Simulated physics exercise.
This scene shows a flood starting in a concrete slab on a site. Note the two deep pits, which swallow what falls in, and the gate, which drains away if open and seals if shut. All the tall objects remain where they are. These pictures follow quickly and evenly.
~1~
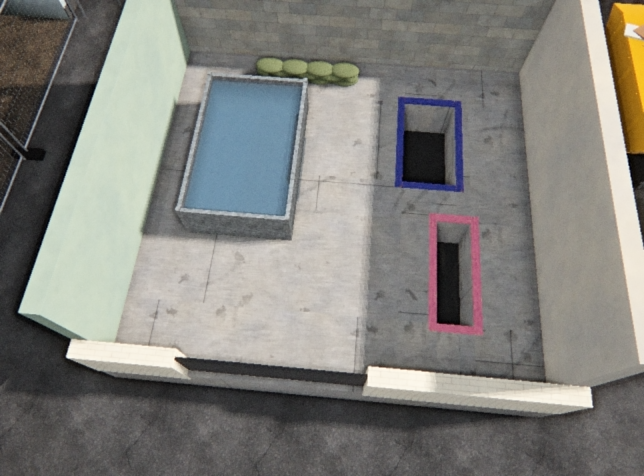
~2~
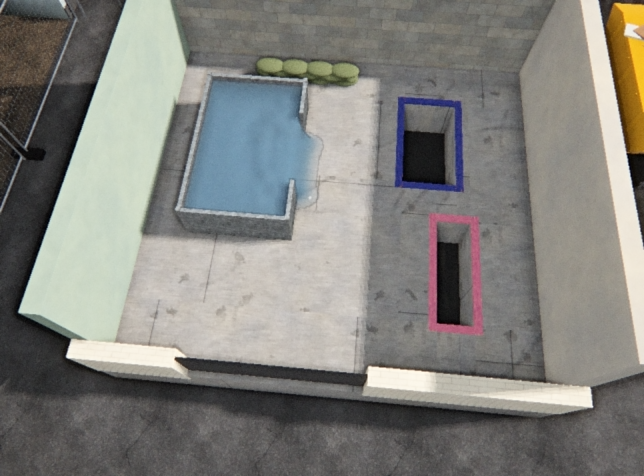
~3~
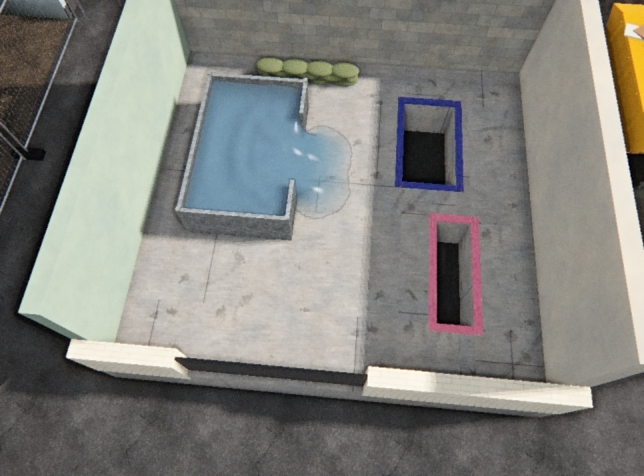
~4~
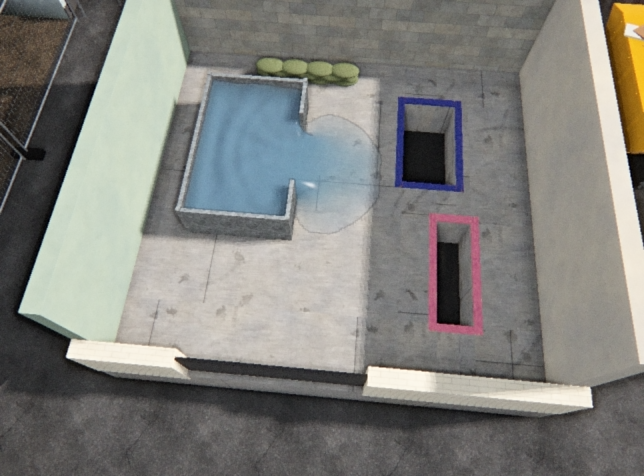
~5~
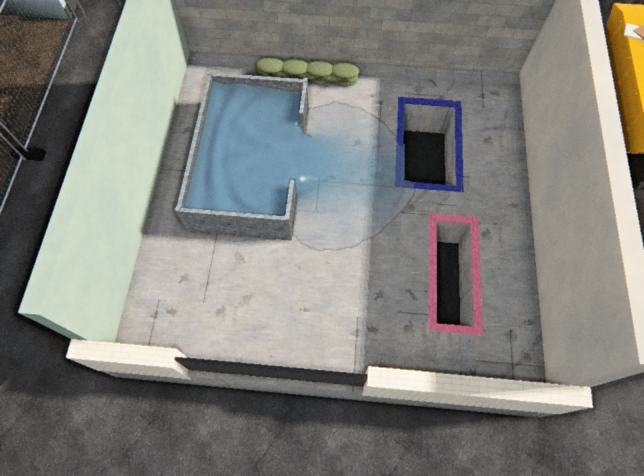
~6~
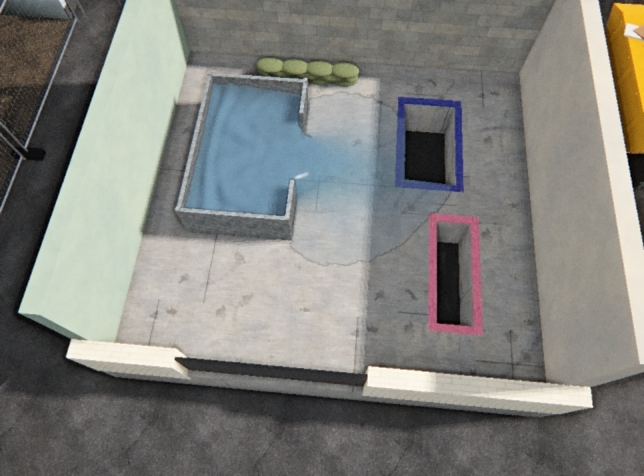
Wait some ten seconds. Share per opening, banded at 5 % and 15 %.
As I see it, the gate is going to fail to get to five per cent, the pink pit is going to fail to stay at fifteen per cent or less, the blue pit is going to fail to stay at fifteen per cent or less.
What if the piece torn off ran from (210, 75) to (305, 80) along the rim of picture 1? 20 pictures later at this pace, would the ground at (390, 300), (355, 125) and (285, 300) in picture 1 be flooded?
Spot by spot: Unaffected, then soaked through, then unaffected.
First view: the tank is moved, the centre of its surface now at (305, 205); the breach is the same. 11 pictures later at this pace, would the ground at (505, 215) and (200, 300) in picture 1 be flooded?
Outcome, point 1 then point 2: Inundated / unwetted.
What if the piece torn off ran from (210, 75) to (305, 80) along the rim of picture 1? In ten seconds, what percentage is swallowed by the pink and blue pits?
In percent: Pink 14, blue 25.
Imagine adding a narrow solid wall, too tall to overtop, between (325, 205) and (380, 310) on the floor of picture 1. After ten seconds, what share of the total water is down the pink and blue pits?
Percent shares - pink: 15; blue: 55.
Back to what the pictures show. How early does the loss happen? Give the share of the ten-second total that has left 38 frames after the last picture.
I'd put it at 80 per cent.
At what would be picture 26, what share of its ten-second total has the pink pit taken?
Estimate: Some 50 per cent.
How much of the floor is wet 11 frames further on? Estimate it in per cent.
Roughly 35 percent.
A moment on, water covers 25 % of the floor; the gate 0 %, the pink pit 2 %, the blue pit 9 %.
Next, water covers 35 % of the floor; the gate 0 %, the pink pit 7 %, the blue pit 18 %.
Then, water covers 45 % of the floor; the gate 0 %, the pink pit 13 %, the blue pit 26 %.
Later, water covers 50 % of the floor; the gate 0 %, the pink pit 19 %, the blue pit 37 %.
In the end, water covers 60 % of the floor; the gate 0 %, the pink pit 25 %, the blue pit 46 %.
